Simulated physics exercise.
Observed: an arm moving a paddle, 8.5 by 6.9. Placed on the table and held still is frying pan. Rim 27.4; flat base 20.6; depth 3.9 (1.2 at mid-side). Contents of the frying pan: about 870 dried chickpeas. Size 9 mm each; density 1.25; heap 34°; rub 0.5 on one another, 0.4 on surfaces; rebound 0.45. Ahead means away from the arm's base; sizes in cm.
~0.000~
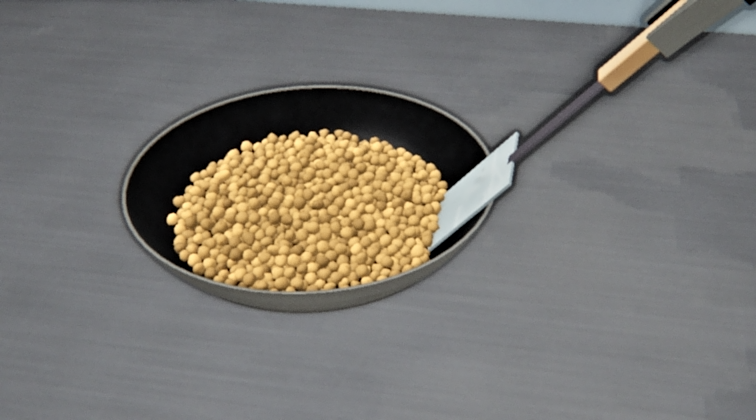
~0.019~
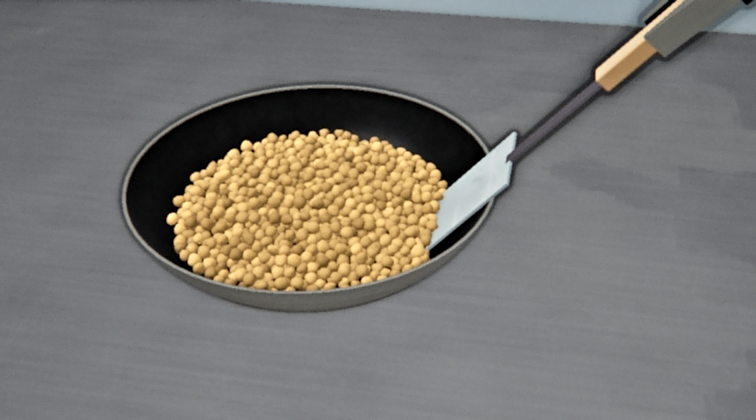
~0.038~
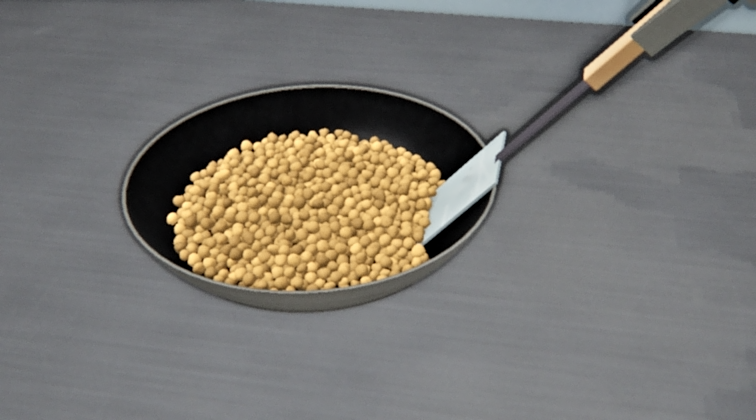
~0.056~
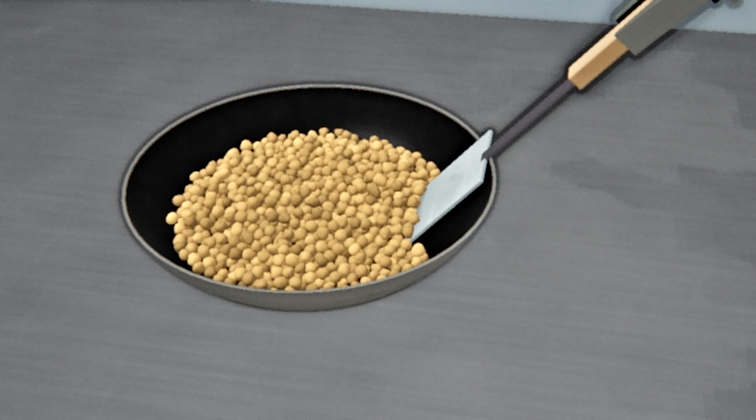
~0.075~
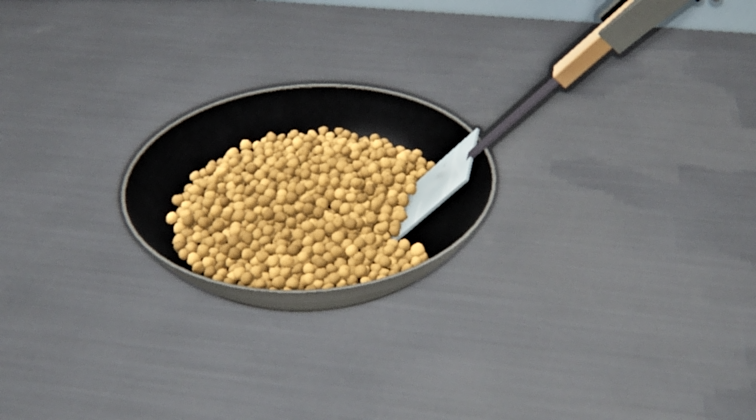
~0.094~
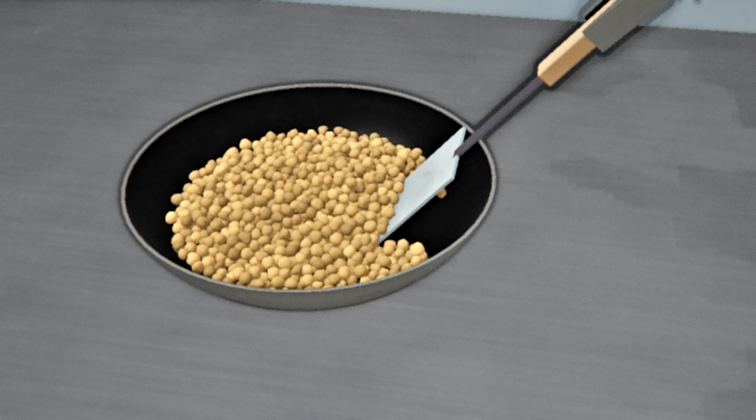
A paddle held by an arm moved left through the dried chickpeas in a black frying pan, pushing into the right side of the pile and leaving a bare patch behind it while the pan stayed still.
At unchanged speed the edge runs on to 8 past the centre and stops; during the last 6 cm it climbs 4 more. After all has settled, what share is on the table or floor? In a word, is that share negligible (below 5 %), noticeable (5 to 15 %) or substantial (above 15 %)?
In a word, negligible.
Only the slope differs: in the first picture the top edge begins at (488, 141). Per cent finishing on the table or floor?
0 percent or so.
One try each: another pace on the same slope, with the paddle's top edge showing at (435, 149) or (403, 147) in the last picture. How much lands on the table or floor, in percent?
Near 5 per cent in the first try and near 15 per cent in the second.
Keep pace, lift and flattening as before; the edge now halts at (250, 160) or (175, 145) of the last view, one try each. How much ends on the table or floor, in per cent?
0 % and 5 %.
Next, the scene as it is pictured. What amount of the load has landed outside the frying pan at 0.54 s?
0 %.
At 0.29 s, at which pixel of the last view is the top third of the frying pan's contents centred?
At about (241, 184).
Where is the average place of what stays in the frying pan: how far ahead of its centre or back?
Some 3.5 cm ahead of the centre.
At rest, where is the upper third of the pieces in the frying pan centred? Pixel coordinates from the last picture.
Look near (202, 184).
By 0.19 s, sloping 50°, highest piece 4 above the table; 867 in the frying pan.
By 0.29 s, sloping 50°, highest piece 5 above the table; 867 in the frying pan.
By 0.54 s, sloping 50°, highest piece 4 above the table; 862 in the frying pan, 4 on the table or floor, 1 on the blade or in flight.
By 1.59 s, sloping 50°, highest piece 4 above the table; 862 in the frying pan, 5 on the table or floor.
Final count, 862 in the frying pan, 5 on the table or floor. That is 1 % on the table or floor.
